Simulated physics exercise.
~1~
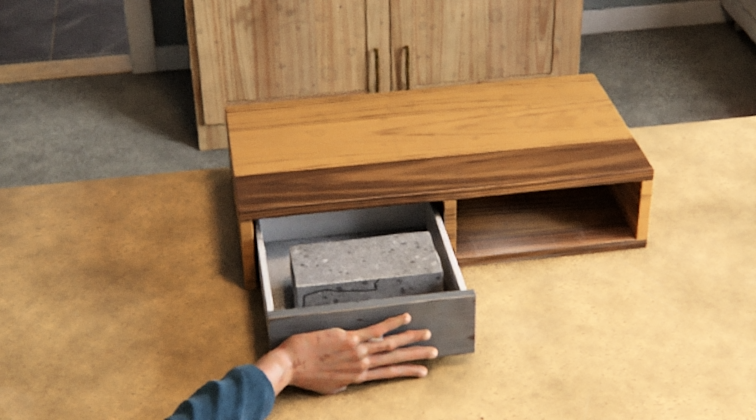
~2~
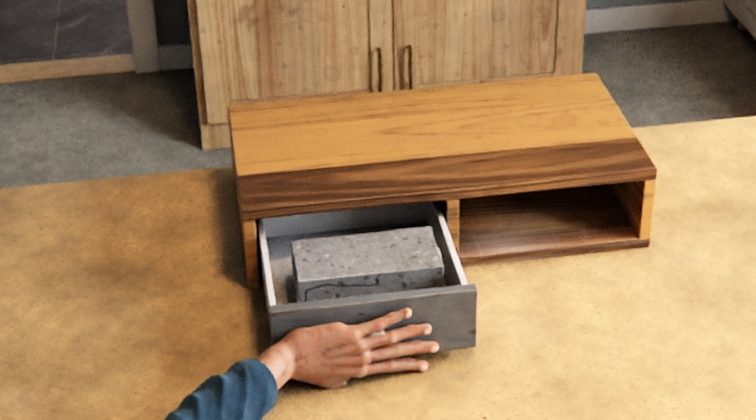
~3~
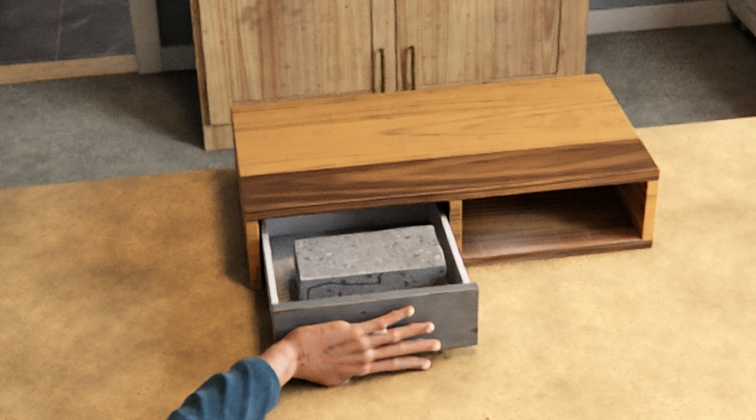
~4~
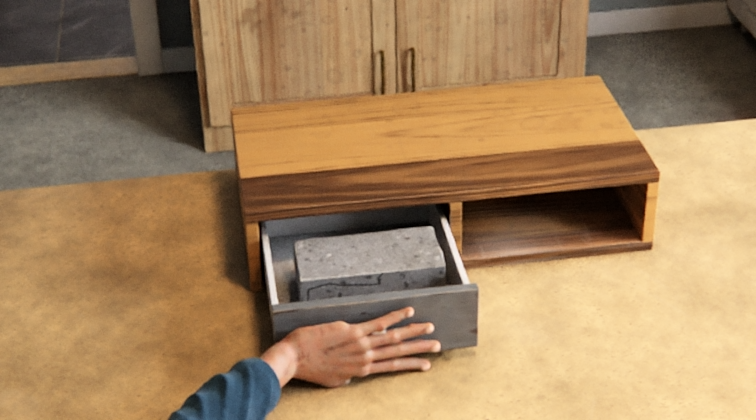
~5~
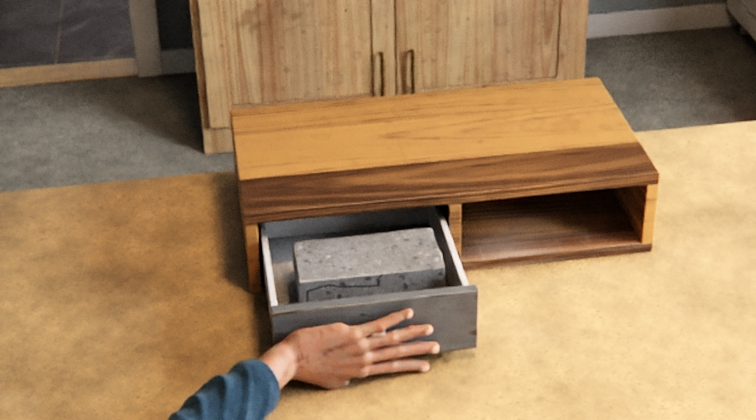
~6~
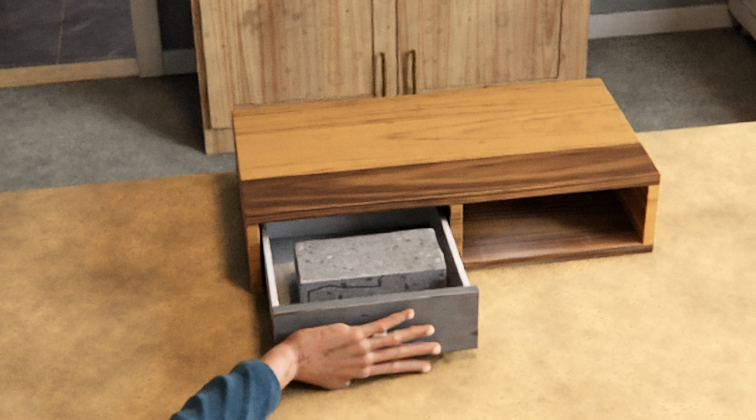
A hand in a blue sleeve rested against the front of an open grey drawer holding a grey brick, under a wooden chest on a table, and nothing really moved.
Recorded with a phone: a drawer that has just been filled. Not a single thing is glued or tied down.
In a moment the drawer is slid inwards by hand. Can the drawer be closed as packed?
In the end, the drawer closes completely.
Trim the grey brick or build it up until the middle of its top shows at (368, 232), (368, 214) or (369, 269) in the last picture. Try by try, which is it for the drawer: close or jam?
It is blocked, then is blocked, then pushes fully shut.
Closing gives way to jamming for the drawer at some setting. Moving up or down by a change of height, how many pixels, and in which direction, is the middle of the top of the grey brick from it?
12 pixels up.
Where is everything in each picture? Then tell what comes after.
Drawer (358, 273) wide open; grey brick (365, 278), in the first frame.
Drawer (360, 268) wide open; chest (433, 175), in the second frame.
Drawer (362, 266) wide open; grey brick (369, 271), in the third frame.
Drawer (362, 267) wide open; chest (436, 177), in the fourth frame.
Drawer (361, 269) wide open; grey brick (368, 274), in the fifth frame.
Drawer (362, 269) wide open; chest (436, 180), in the sixth frame.
Then, 0.42 s after the last picture, drawer starting in.
Then, 0.64 s after the last picture, drawer about half in.
Then, 0.84 s after the last picture, drawer nearly in.
At rest, the drawer shuts flush.
